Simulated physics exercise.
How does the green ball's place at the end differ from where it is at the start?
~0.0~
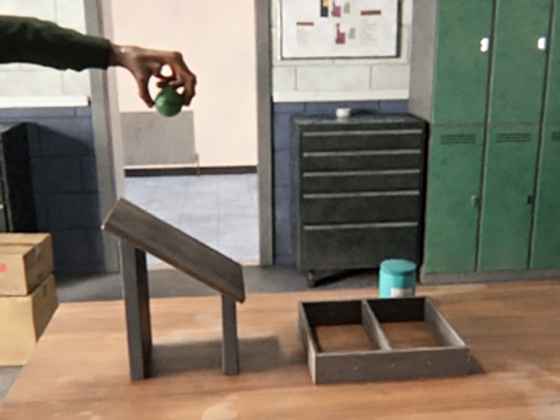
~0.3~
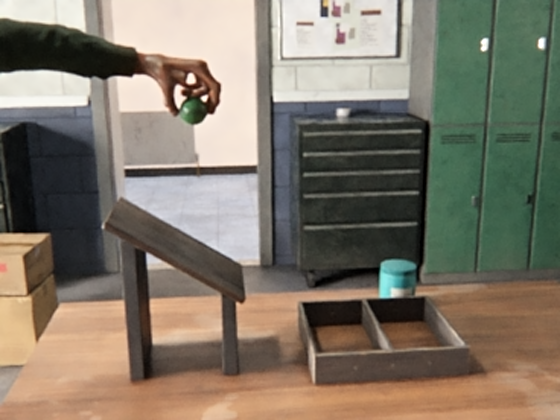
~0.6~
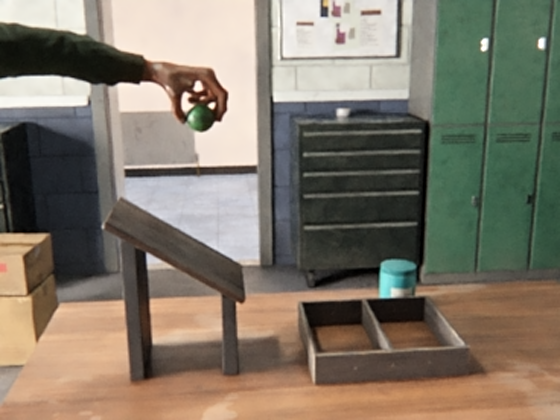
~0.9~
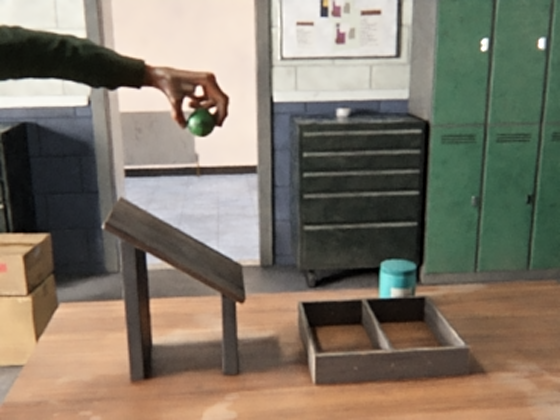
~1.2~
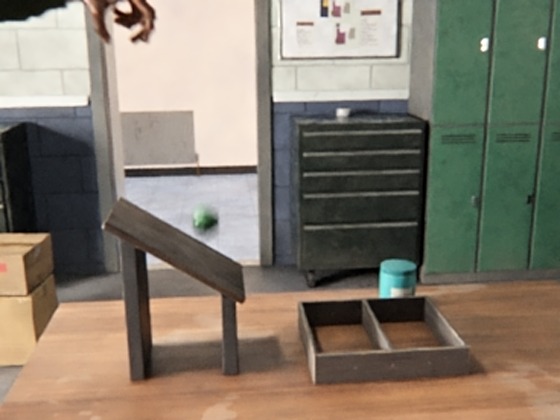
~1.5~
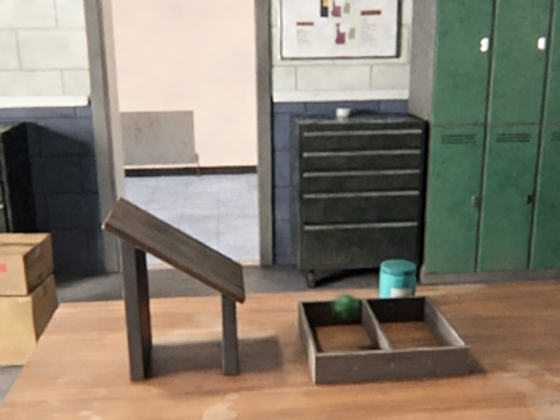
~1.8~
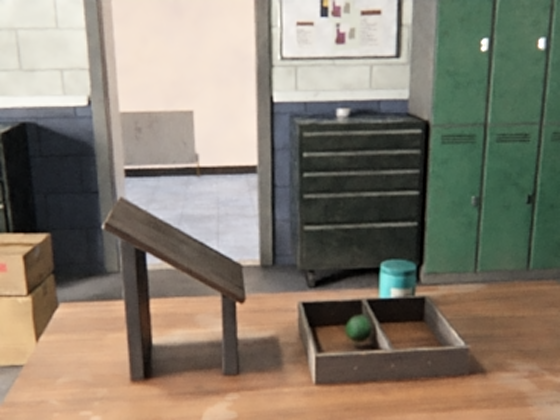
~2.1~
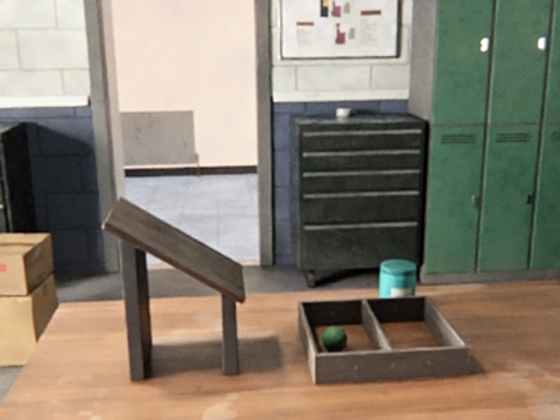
At the start the green ball is held by a hand above the sloped board. At the end it rests in the left bay of the tray, lower and farther to the right.
